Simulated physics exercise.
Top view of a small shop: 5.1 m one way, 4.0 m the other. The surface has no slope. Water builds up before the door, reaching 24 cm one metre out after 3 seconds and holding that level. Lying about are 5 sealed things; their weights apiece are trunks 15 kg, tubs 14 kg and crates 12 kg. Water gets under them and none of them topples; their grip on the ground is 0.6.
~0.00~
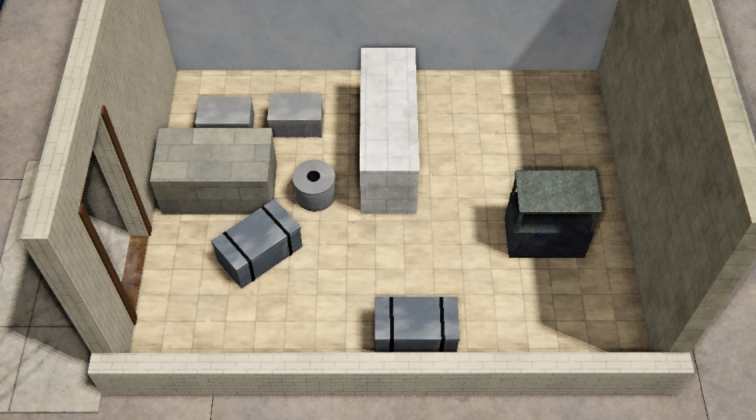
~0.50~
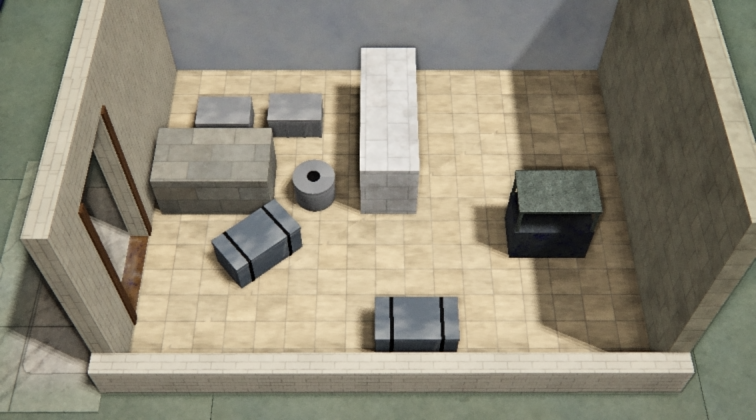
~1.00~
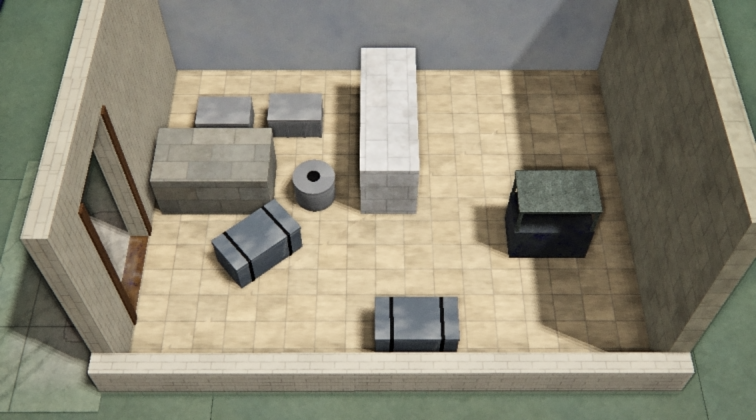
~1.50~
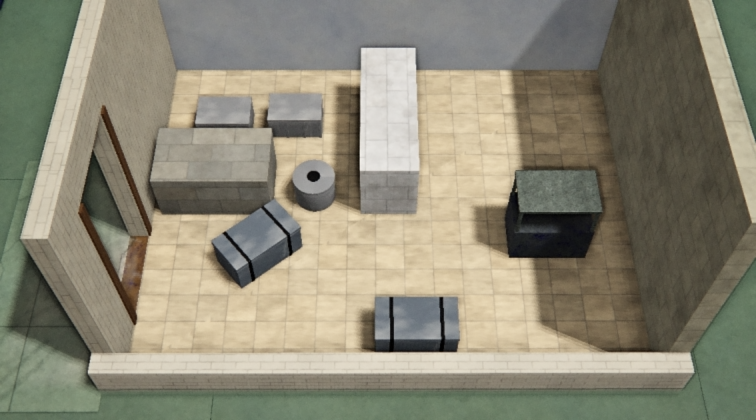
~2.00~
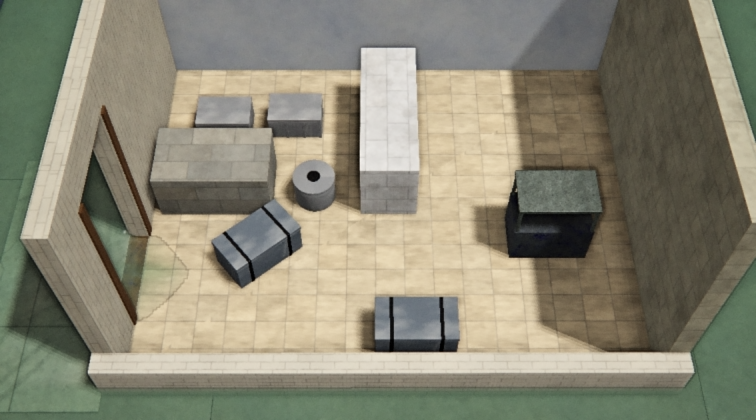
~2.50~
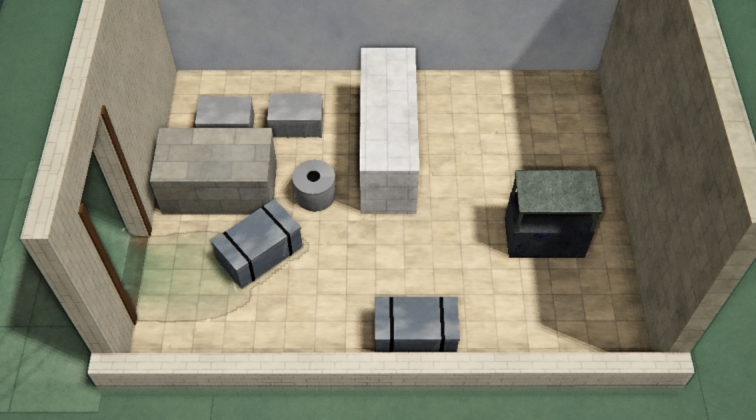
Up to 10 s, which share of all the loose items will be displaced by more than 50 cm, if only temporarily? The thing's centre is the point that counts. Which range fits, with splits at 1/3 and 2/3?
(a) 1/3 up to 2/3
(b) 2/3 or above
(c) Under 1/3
(a) 1/3 up to 2/3.
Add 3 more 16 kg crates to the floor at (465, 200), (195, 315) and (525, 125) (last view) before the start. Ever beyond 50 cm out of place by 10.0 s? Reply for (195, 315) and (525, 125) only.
Well, the first one tops the mark, and the second stays under the mark.
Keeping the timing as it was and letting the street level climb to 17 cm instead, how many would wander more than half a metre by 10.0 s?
In that case the number is 2.
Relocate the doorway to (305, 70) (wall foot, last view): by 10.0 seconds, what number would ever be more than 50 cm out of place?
5.
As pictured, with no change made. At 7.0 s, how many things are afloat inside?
The count is 2.
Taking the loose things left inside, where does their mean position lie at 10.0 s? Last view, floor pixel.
Centred roughly on (391, 205).
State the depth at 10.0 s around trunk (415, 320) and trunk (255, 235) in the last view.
17 and 15 cm.
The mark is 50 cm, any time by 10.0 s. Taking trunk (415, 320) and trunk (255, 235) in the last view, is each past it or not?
In turn: Above the mark, above the mark.
After 3.5 s 0 of 5 are over 50 cm from their spots; 0 afloat.
After 4.5 s 1 of 5 are over 50 cm from their spots; 0 afloat.
After 7.0 s 2 of 5 are over 50 cm from their spots; 2 afloat.
After 10.0 s 2 of 5 are over 50 cm from their spots, and 2 have been at some point; 2 afloat.
